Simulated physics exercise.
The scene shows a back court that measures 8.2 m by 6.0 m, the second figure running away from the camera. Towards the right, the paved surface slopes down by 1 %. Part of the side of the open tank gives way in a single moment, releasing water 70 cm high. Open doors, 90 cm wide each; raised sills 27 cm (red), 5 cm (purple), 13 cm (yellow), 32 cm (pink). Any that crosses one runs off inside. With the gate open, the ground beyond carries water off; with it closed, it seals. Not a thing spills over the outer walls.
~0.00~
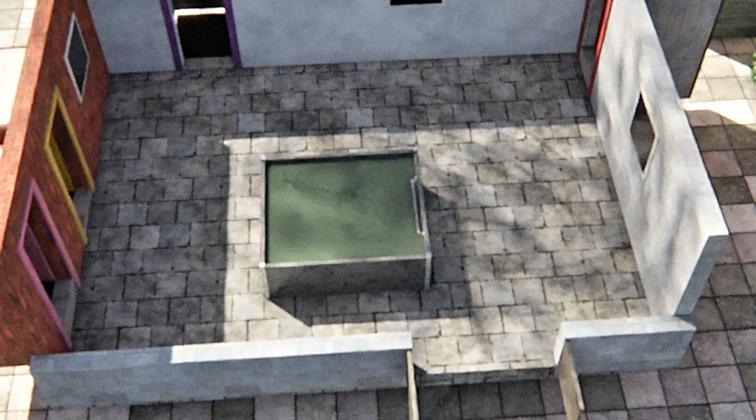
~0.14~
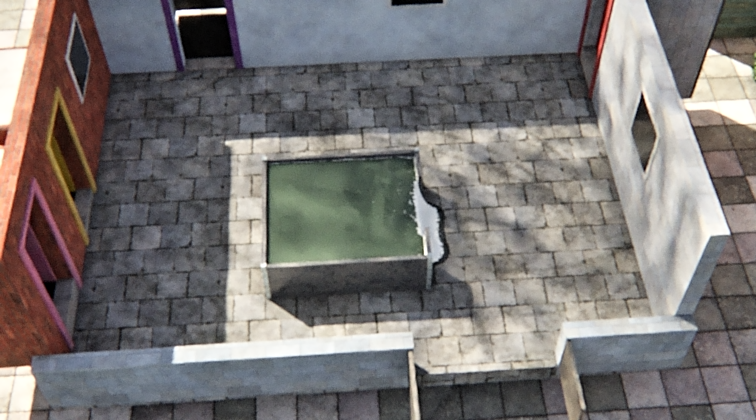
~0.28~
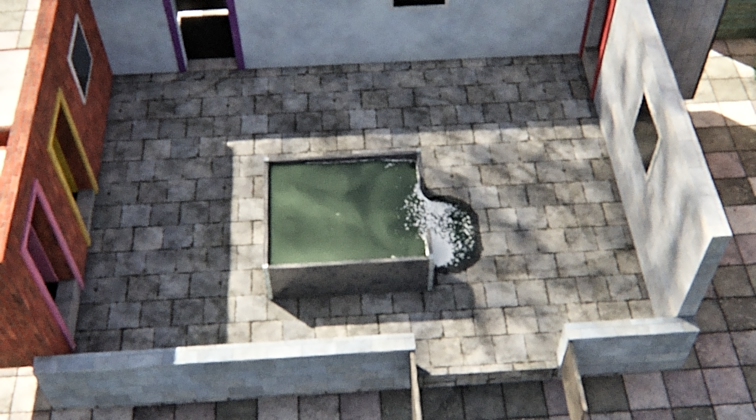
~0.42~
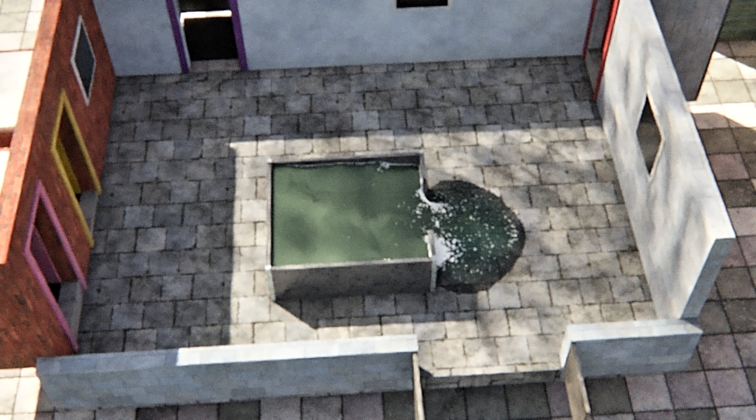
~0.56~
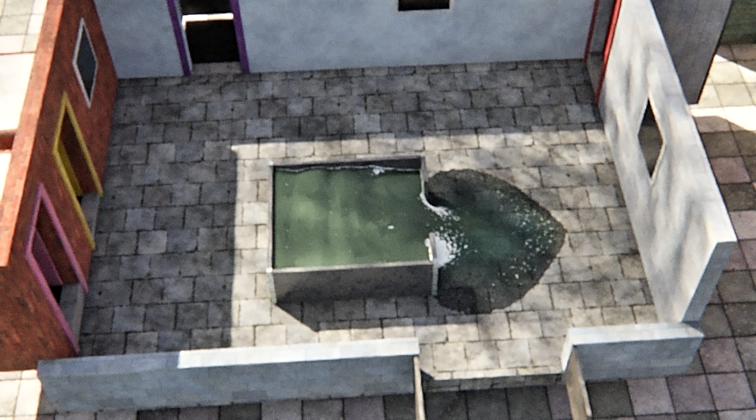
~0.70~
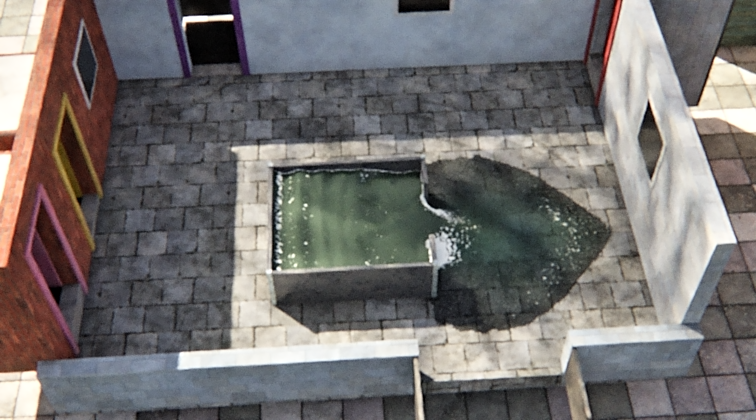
Green water bursts from the right side of an open tank and spreads across the paving.
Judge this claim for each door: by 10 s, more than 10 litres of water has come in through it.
Verdicts: The red door, false; the purple door, false; the yellow door, false; the pink door, false.
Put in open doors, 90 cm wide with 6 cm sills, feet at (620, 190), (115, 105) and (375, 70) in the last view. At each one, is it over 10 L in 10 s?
Result in order - more than that, not enough, not enough.
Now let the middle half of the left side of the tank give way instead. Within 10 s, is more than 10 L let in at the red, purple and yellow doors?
So red stays lower, purple tops it, yellow tops it.
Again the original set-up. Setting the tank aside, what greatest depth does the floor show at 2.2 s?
Peak depth: Approx. 38 cm.
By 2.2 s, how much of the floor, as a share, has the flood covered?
Around 30 per cent.
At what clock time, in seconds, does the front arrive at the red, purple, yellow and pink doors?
Doors: Red 1.8 s / purple 5.5 s / yellow 9.5 s / pink 8.0 s.
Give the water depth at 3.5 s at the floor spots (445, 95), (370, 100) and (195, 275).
Listed order: 1 / 0 / 0 cm.
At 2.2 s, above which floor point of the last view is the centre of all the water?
I'd put it close to (442, 238).
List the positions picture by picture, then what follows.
The open tank at (343, 209) is whole and still, 70 cm deep, in the first frame.
The front is at (437, 261), 0.6 m from the gap at (420, 222); 0.3 m2 of floor is under water; 70 cm left at the back of the open tank, in the second frame.
The front is at (471, 260), 0.9 m from the gap at (422, 225); 0.9 m2 of floor is under water; 70 cm left at the back of the open tank, in the third frame.
The front is at (519, 239), 1.4 m from the gap at (425, 227); 2.0 m2 of floor is under water; 70 cm left at the back of the open tank, in the fourth frame.
The front is at (556, 225), 2.0 m from the gap at (426, 229); 3.5 m2 of floor is under water; 69 cm left at the back of the open tank, in the fifth frame.
Water pours out at (426, 231) and has run 2.7 m, to (598, 224); typically 5 cm deep outside, 62 cm at the open tank's back, in the sixth frame.
After 1.4 s water covers 25 % of the floor and is deepest (39 cm) near (439, 239); red door not reached, purple door not reached, yellow door not reached, pink door not reached.
After 2.2 s water covers 30 % of the floor and is deepest (38 cm) near (652, 320); red door 10 cm at the sill, 0 L in, purple door not reached, yellow door not reached, pink door not reached.
After 3.5 s water covers 30 % of the floor and is deepest (28 cm) near (582, 67); red door 19 cm at the sill, 1 L in, purple door not reached, yellow door not reached, pink door not reached.
After 6.0 s water covers 65 % of the floor and is deepest (22 cm) near (658, 342); red door 20 cm at the sill, 1 L in, purple door 2 cm at the sill, 0 L in, yellow door not reached, pink door not reached.
After 10.0 s water covers 95 % of the floor and is deepest (14 cm) near (584, 74); red door 13 cm at the sill, 1 L in, purple door 3 cm at the sill, 0 L in, yellow door 6 cm at the sill, 0 L in, pink door 3 cm at the sill, 0 L in.
